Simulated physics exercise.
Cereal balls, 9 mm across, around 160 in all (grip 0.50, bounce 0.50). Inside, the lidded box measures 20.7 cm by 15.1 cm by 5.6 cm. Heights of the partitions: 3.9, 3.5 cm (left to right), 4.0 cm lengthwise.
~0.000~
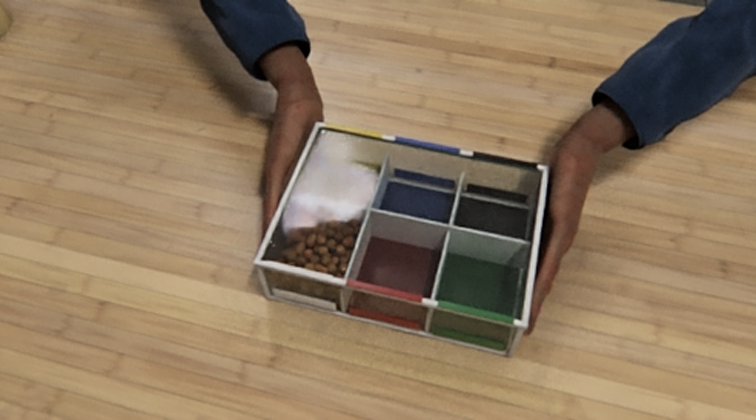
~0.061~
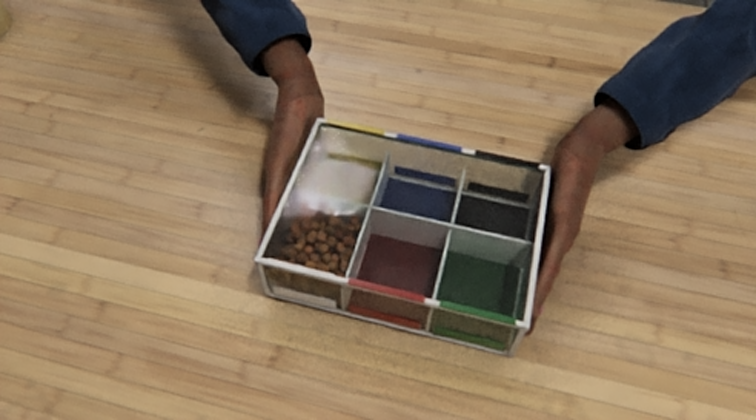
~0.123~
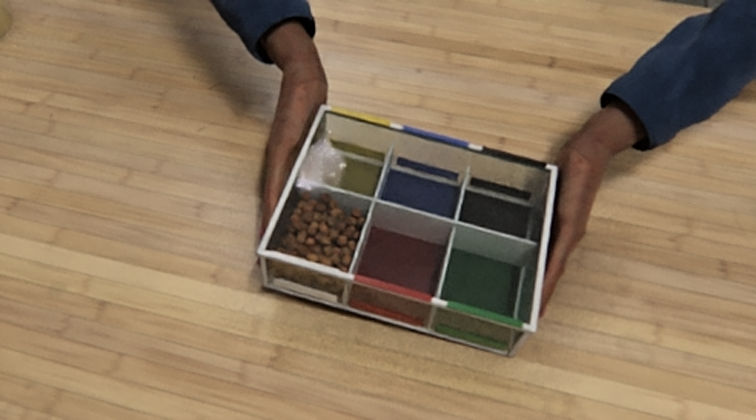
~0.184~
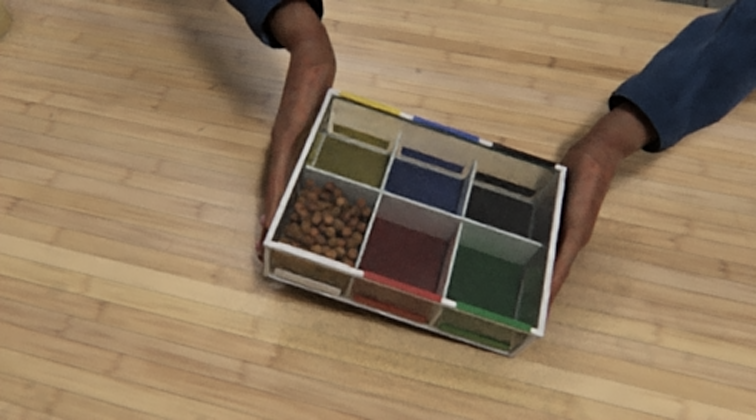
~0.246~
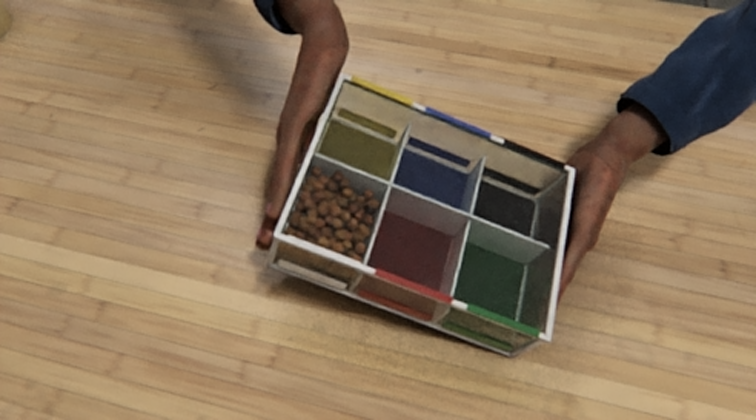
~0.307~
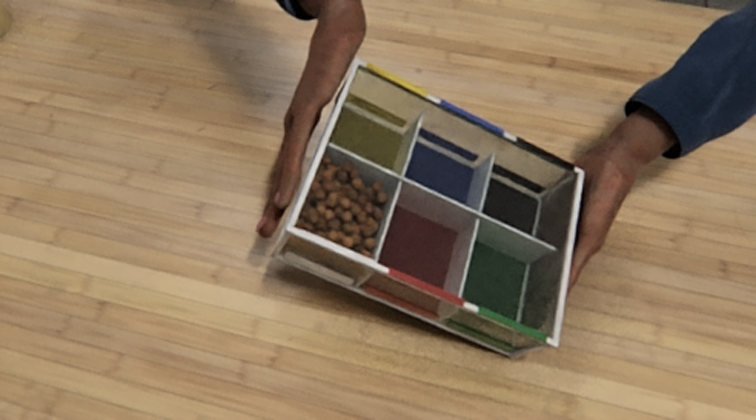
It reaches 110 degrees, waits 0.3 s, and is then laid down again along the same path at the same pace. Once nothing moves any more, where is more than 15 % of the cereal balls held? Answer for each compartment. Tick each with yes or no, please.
Red - no; blue - no; green - yes; yellow - no; white - yes; black - no.
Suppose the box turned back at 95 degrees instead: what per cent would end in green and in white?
Result - green 25 percent; white 75 percent.
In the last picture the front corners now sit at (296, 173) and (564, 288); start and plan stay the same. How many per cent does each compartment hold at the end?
In per cent, the final split is red 5, blue 0, green 0, yellow 0, white 70, black 25.
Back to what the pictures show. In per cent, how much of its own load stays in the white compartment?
Something like 70 in a hundred.
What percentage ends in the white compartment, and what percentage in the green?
White at 70 and green at 25, in per cent.
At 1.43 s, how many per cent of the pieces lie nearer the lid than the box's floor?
About 60 per cent.
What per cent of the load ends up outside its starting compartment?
Some 30 per cent.
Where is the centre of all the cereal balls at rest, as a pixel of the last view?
Approximately (338, 274) in the last view.
Then, at 1.43 s, tilt 110 degrees; green 25 %, white 75 %.
After 2.18 s, tilt 55 degrees; green 25 %, white 75 %.
After 2.96 s, tilt 0 degrees; red 5 %, green 25 %, white 70 %.
At rest (3.4 s), red 5 %, blue 0 %, green 25 %, yellow 0 %, white 70 %, black 0 %.
